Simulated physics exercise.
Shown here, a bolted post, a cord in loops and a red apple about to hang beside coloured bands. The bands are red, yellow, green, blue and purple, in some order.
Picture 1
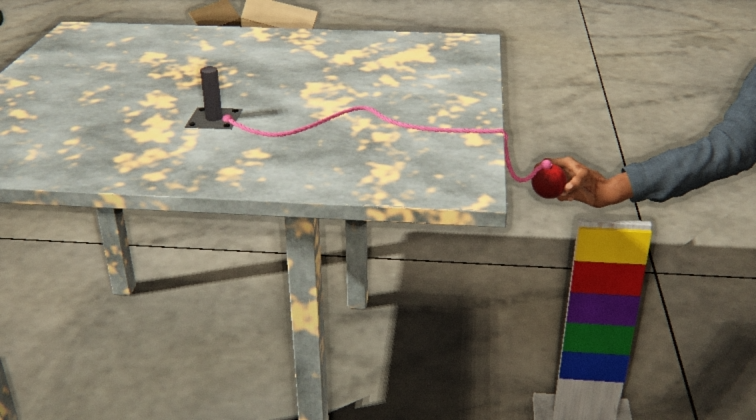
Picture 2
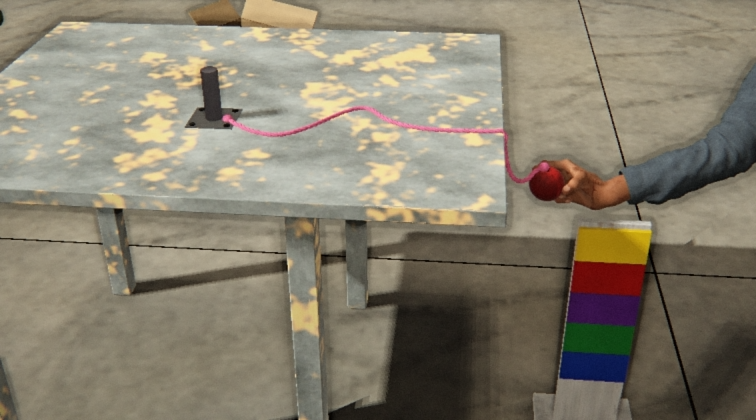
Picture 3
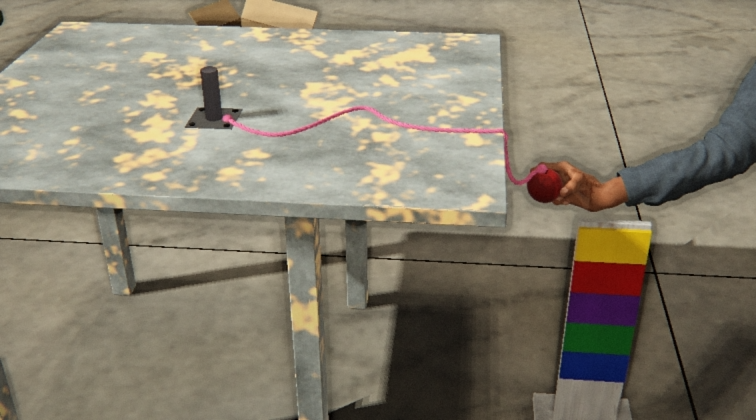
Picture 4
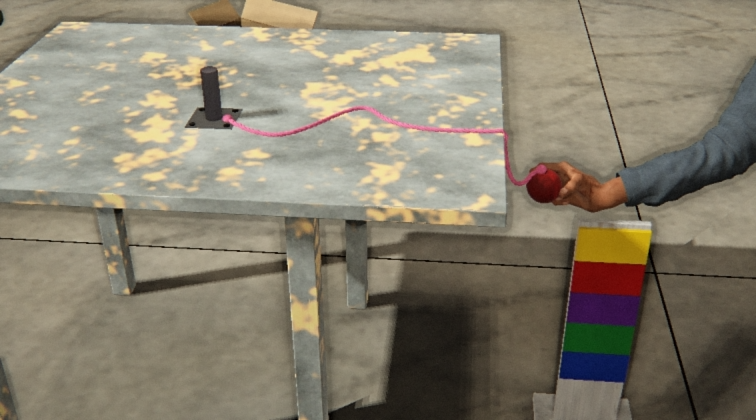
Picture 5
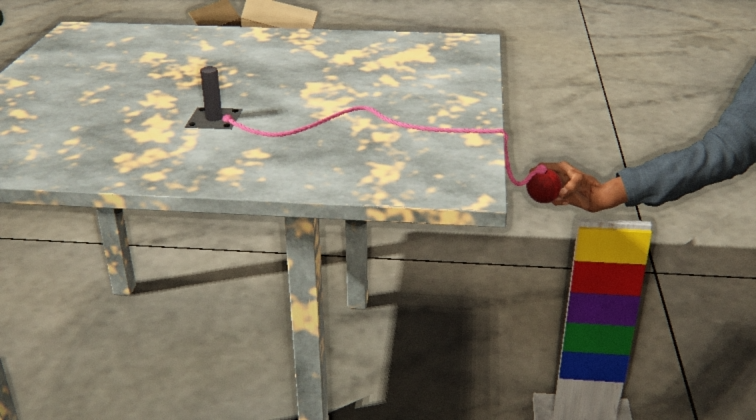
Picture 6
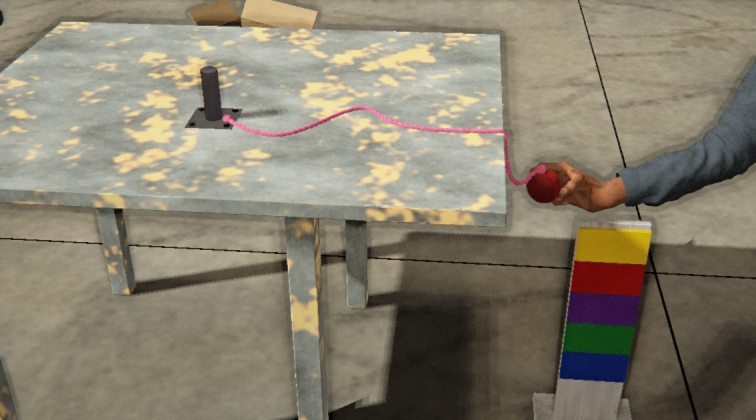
Beside a mottled table, a hand holding a corded red ball shifts slightly left.
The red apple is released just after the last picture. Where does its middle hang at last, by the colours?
Its middle rests at the red band.
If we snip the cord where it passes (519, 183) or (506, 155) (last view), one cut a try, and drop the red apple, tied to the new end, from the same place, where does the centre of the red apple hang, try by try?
Try by try, around (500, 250) and (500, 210).
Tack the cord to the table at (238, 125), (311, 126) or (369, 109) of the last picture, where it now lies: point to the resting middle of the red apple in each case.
Try by try, around (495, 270), (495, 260) and (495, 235).
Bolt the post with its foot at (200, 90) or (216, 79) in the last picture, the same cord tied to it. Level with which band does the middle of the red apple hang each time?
It would be yellow; yellow.
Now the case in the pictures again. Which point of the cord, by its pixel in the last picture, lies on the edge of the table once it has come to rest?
Near (446, 130).
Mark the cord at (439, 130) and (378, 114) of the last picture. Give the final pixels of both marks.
About (496, 128), and the other about (422, 125).
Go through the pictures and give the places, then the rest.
The first frame shows red apple (549, 181); yellow (613, 247); red (608, 280); purple (603, 310); green (599, 340); blue (594, 368).
The second frame shows red apple (547, 184); cord through (249, 130) (319, 123) (375, 112) (439, 130) (505, 143).
The third frame shows red apple (544, 186).
The fourth frame shows red apple (544, 186); cord through (249, 130) (319, 123) (375, 112) (439, 130) (505, 143).
The fifth frame shows red apple (544, 186).
The sixth frame shows red apple (544, 186); cord through (249, 130) (319, 123) (375, 112) (439, 130) (505, 143).
A little later, apple near (506, 250); level with yellow.
Next, apple near (473, 269); level with red.
When it is over, apple near (497, 274); level with red. The red one.
